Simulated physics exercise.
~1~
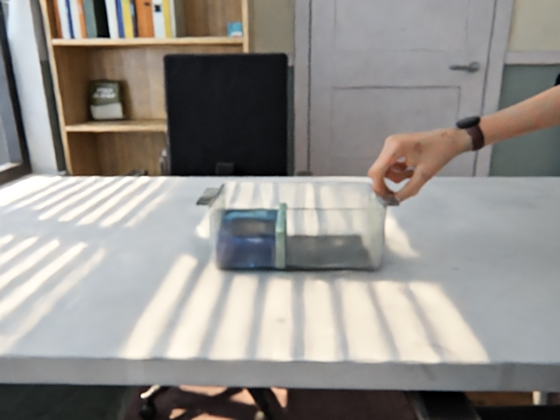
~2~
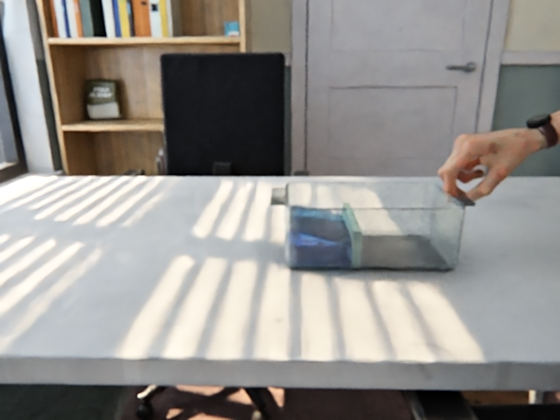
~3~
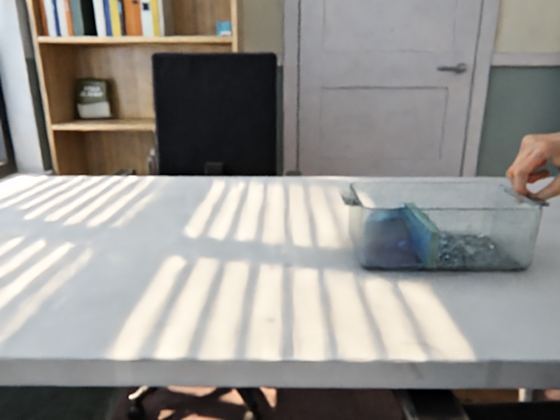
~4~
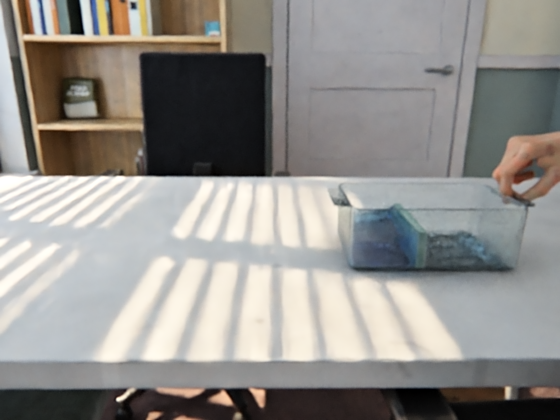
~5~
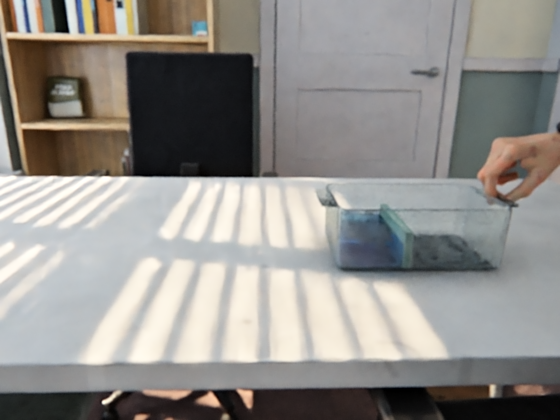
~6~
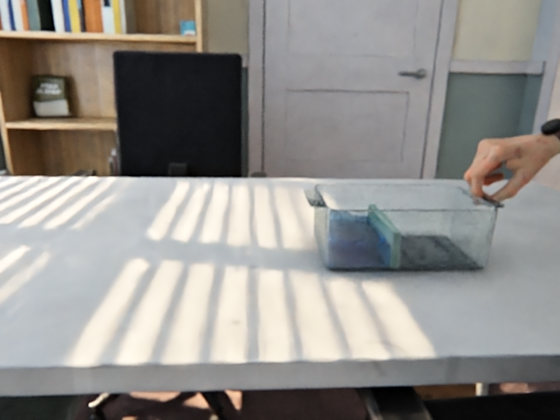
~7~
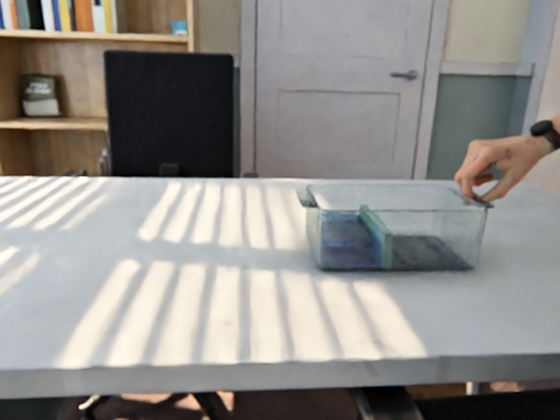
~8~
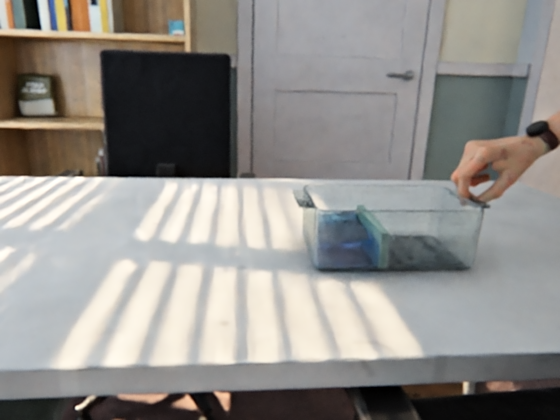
A hand pulls a divided clear tub right across a table, leaving its blue water mostly left.
